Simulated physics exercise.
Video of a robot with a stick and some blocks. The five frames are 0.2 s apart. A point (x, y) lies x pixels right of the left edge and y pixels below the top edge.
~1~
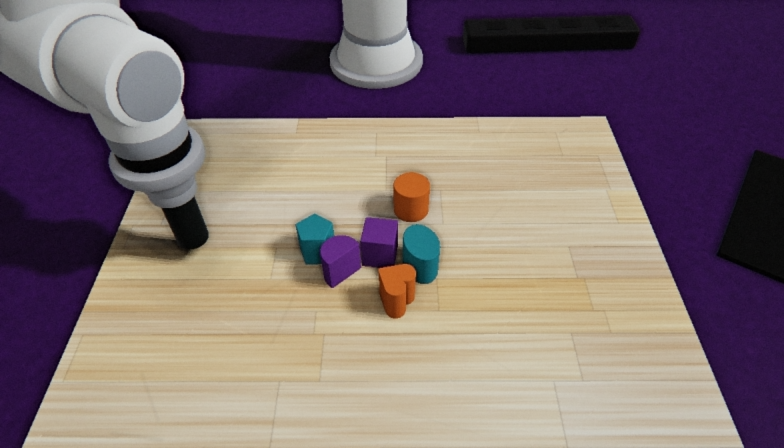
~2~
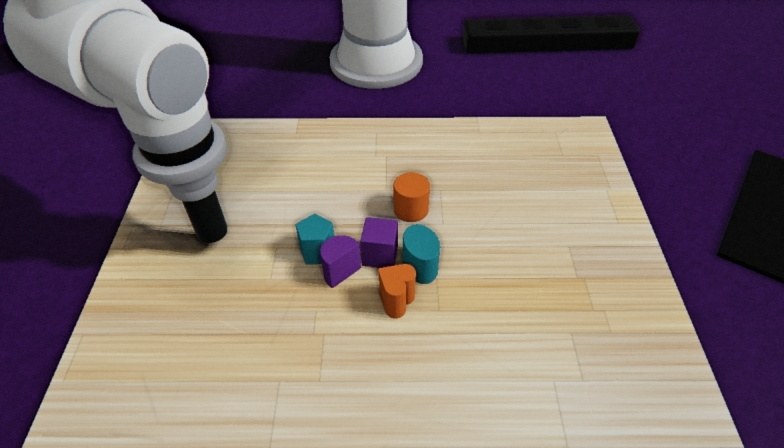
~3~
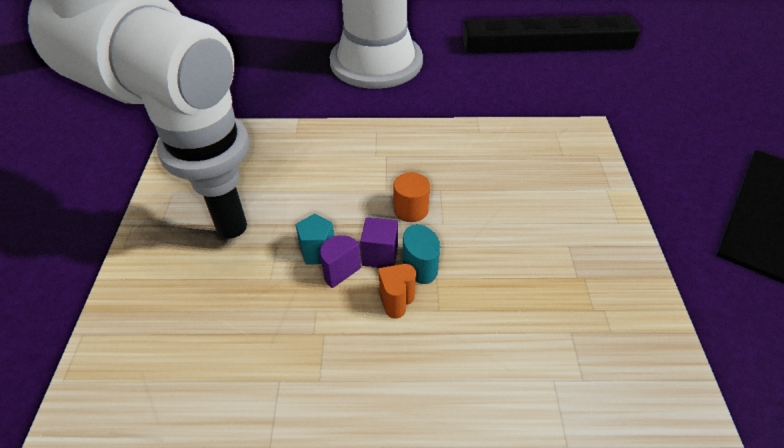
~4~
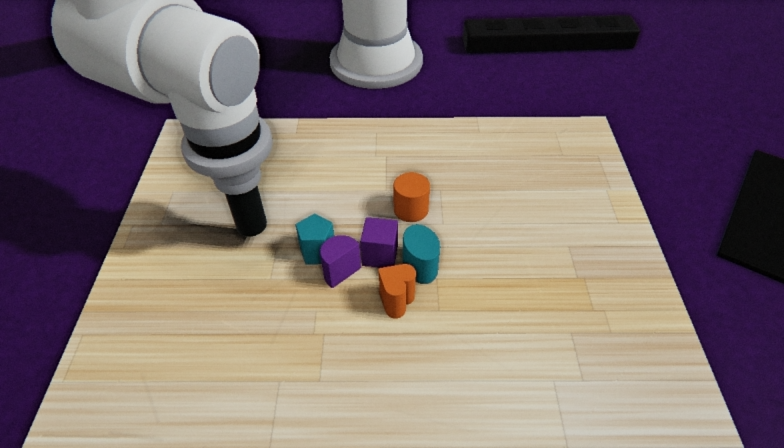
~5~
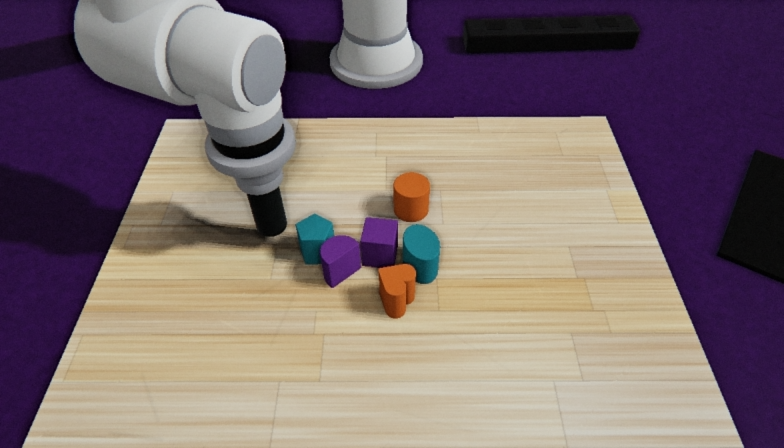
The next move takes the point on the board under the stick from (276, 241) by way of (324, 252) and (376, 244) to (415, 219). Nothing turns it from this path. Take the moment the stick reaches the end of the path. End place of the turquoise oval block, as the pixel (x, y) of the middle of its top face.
If I read the scene right, the answer is (486, 255).
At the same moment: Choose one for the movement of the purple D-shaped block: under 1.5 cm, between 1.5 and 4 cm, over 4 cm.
1.5 to 4 cm.
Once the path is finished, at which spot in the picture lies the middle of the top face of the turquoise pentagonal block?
Final place: (439, 210).
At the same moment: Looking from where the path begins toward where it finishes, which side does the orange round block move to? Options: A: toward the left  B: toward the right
Option A.
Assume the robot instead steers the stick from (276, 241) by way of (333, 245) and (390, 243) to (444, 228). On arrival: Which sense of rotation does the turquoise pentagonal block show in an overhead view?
Seen from above, its turn is clockwise.
The first path, step by step. One third of the way, stick (323, 238); turquoise pentagonal block (356, 233); purple D-shaped block (357, 258), turned 55° clockwise; purple square block (389, 230).
Two thirds of the way, stick (376, 229); turquoise pentagonal block (409, 226); purple D-shaped block (360, 259), turned 60° clockwise; purple square block (442, 229); turquoise oval block (474, 248), turned 30° clockwise.
At the end, stick (415, 205); turquoise pentagonal block (439, 210), turned 50° clockwise; purple D-shaped block (360, 259), turned 60° clockwise; purple square block (464, 229), turned 40° clockwise; orange round block (422, 171); turquoise oval block (486, 255), turned 30° clockwise.
